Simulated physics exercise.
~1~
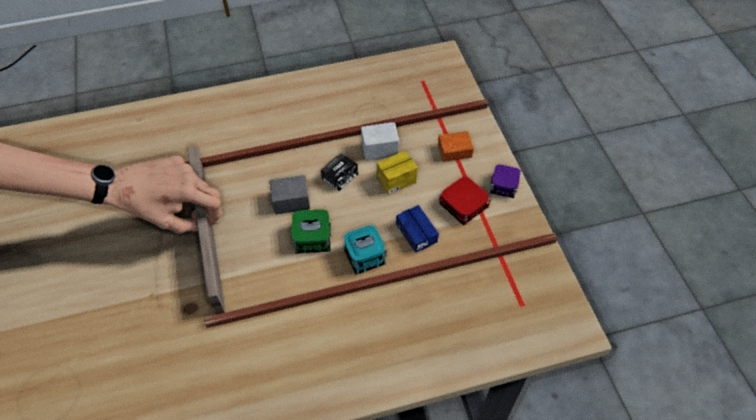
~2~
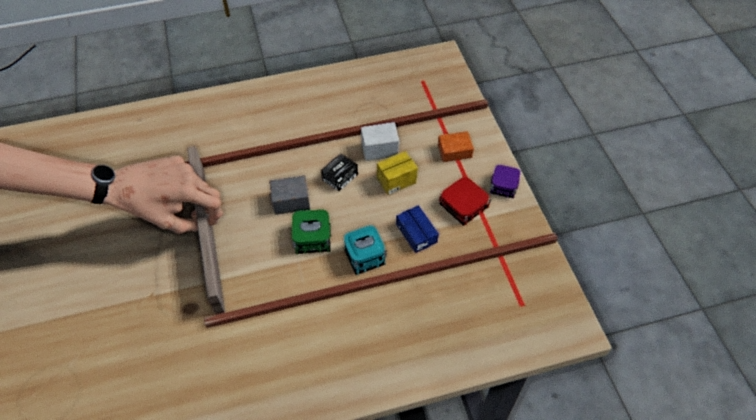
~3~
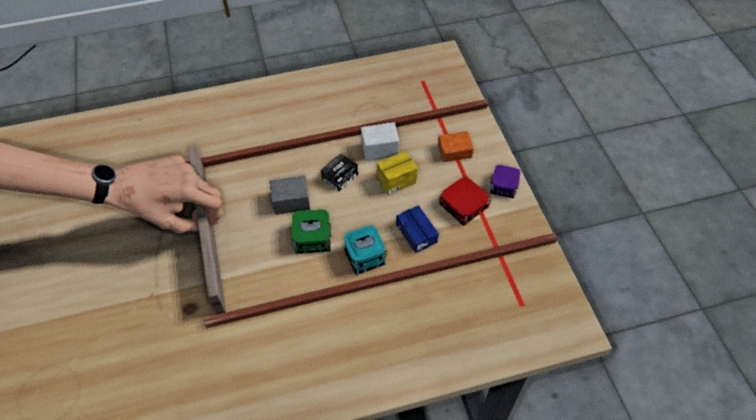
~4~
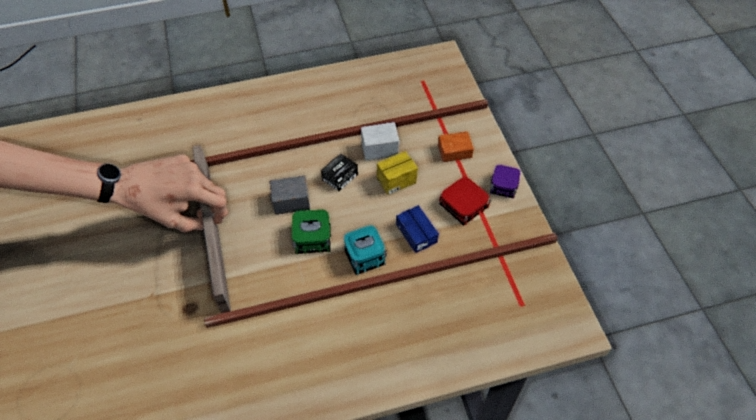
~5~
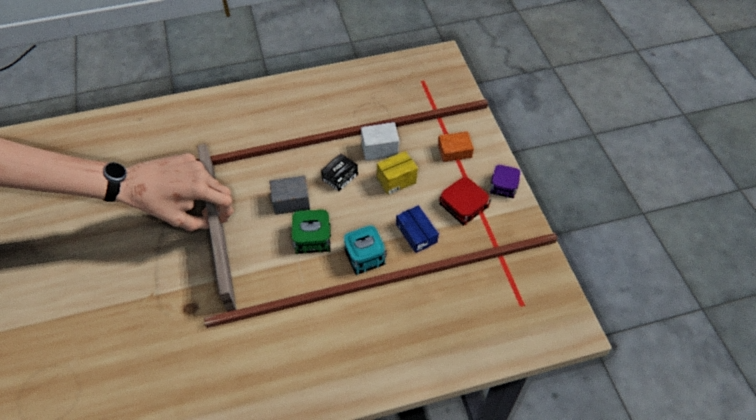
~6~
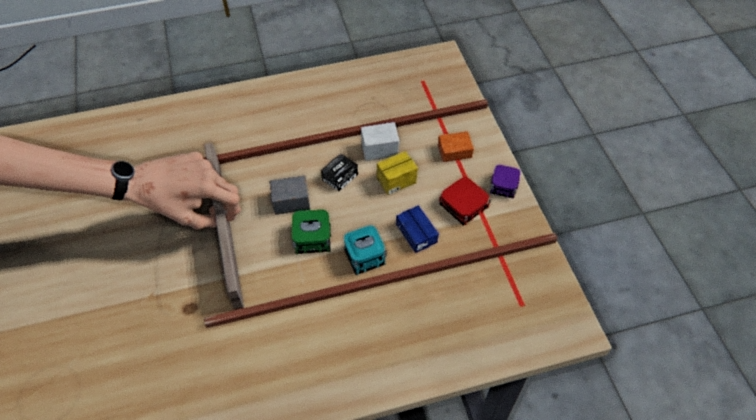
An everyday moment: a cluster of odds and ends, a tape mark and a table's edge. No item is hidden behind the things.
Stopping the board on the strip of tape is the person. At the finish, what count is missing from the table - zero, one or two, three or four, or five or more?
Missing: One or two.
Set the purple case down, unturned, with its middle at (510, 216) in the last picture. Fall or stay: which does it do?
From that start, the object then does not stay.
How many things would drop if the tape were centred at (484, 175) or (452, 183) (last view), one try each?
It would be 5 and 1.
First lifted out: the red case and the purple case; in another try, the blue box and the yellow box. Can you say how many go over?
Try one: 0; try two: 1.
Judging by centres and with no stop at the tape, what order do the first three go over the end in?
Order, earliest first: Purple case, red case, yellow box.
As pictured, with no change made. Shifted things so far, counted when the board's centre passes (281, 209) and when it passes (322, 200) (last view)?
Moved so far: 1, then 4.
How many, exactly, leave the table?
A count of exactly 2.
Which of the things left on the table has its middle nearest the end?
That's the yellow box.
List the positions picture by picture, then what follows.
Purple case (505, 182); orange block (456, 147); red case (464, 201); board (205, 226); tape (466, 179), in the first picture.
Orange block (456, 147); green case (312, 232), in the second picture.
Red case (464, 201); blue box (417, 229), in the third picture.
Purple case (505, 182); turquoise case (365, 250), in the fourth picture.
Orange block (456, 147); board (216, 224), in the fifth picture.
Purple case (505, 182); orange block (456, 147); red case (464, 201); board (223, 222); tape (466, 179), in the sixth picture.
A little later, none off yet; purple case at rest near (505, 182); orange block at rest near (456, 147); red case at rest near (464, 201).
When it is over, the number that fall off is one or two; down, red case and purple case.
